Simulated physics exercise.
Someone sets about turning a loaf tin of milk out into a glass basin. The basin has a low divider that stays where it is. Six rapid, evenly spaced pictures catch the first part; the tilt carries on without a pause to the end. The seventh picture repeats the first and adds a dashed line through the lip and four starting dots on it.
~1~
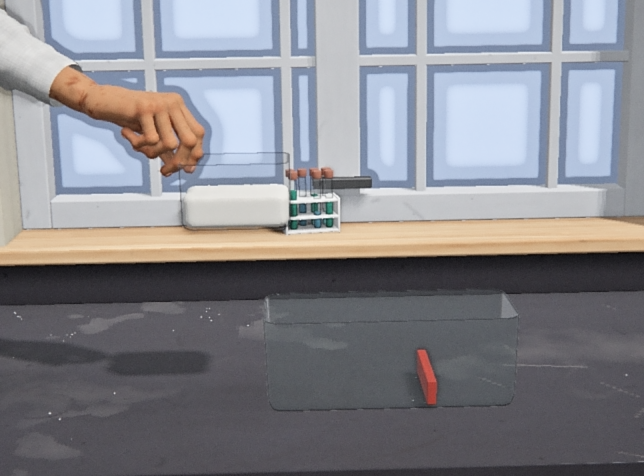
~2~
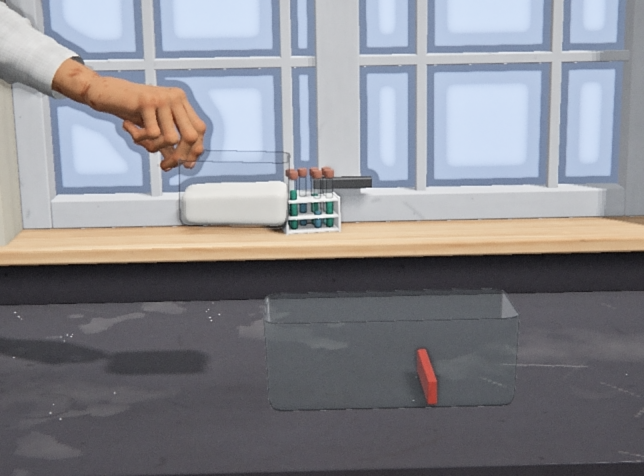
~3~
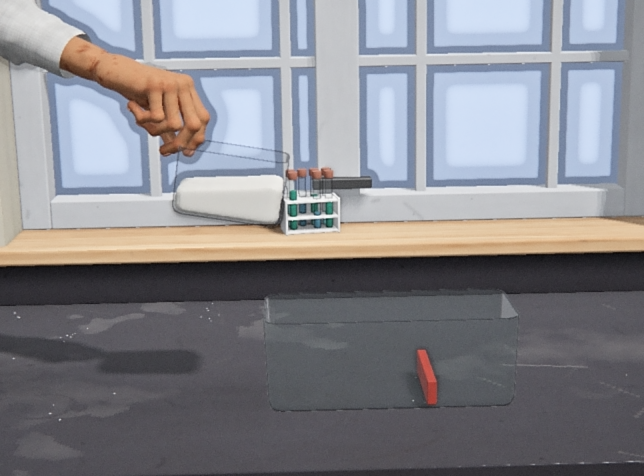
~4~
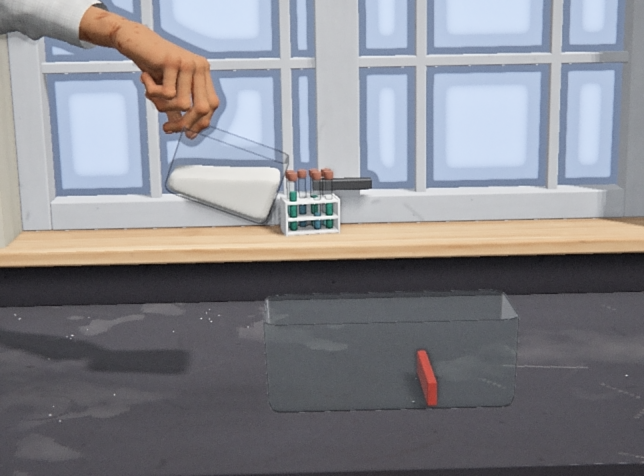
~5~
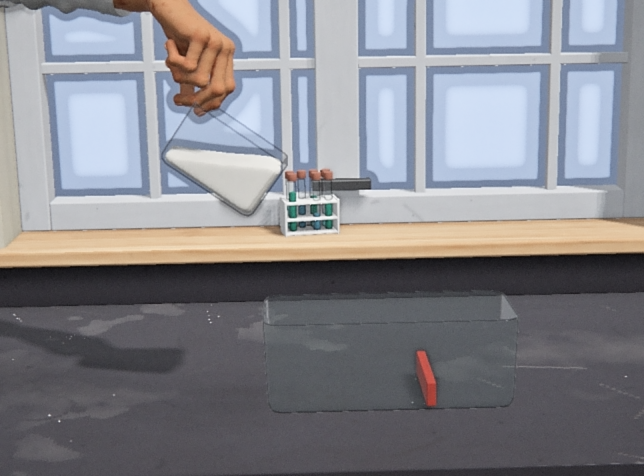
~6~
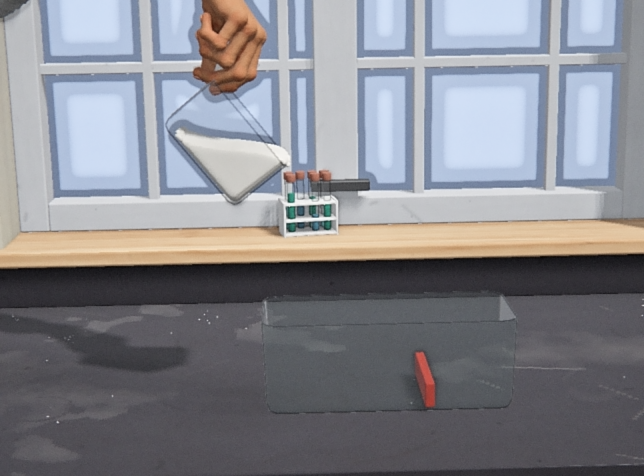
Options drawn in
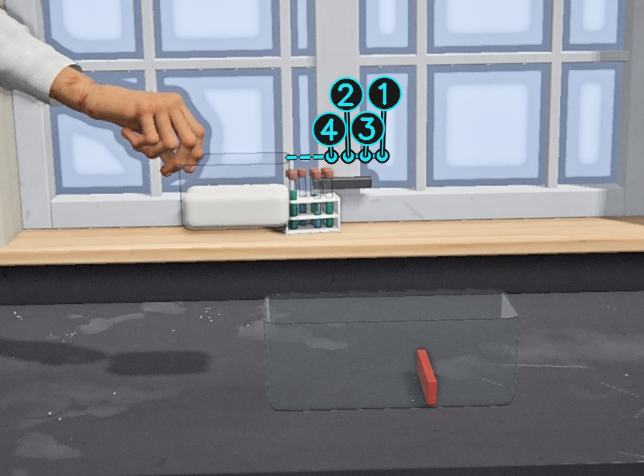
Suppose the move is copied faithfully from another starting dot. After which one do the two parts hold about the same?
Use place 4.
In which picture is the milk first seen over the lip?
In picture 6.
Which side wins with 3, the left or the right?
More ends on the right.
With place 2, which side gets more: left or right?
More ends on the right.
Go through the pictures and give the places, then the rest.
In the first picture, upright, lip at (287, 157); basin from (268, 409) to (514, 403); top of the wall at (426, 365); nothing has left yet.
In the second picture, tipped about 2°, lip at (287, 157); nothing has left yet.
In the third picture, tipped about 10°, lip at (287, 157); nothing has left yet.
In the fourth picture, tipped about 21°, lip at (287, 158); nothing has left yet.
In the fifth picture, tipped about 36°, lip at (286, 159); nothing has left yet.
In the sixth picture, tipped about 52°, lip at (285, 160); milk is over the lip, down to (285, 160).
In cyan, 1 at (382, 155); 2 at (348, 156); 3 at (365, 156); 4 at (331, 156).
For place 1, about 20 % ends left of the wall and 75 % right of it; 5 % is lost outside.
For place 2, about 25 % ends left of the wall and 72 % right of it; 3 % is lost outside.
For place 3, about 17 % ends left of the wall and 78 % right of it; 4 % is lost outside.
For place 4, about 47 % ends left of the wall and 50 % right of it; 3 % is lost outside.
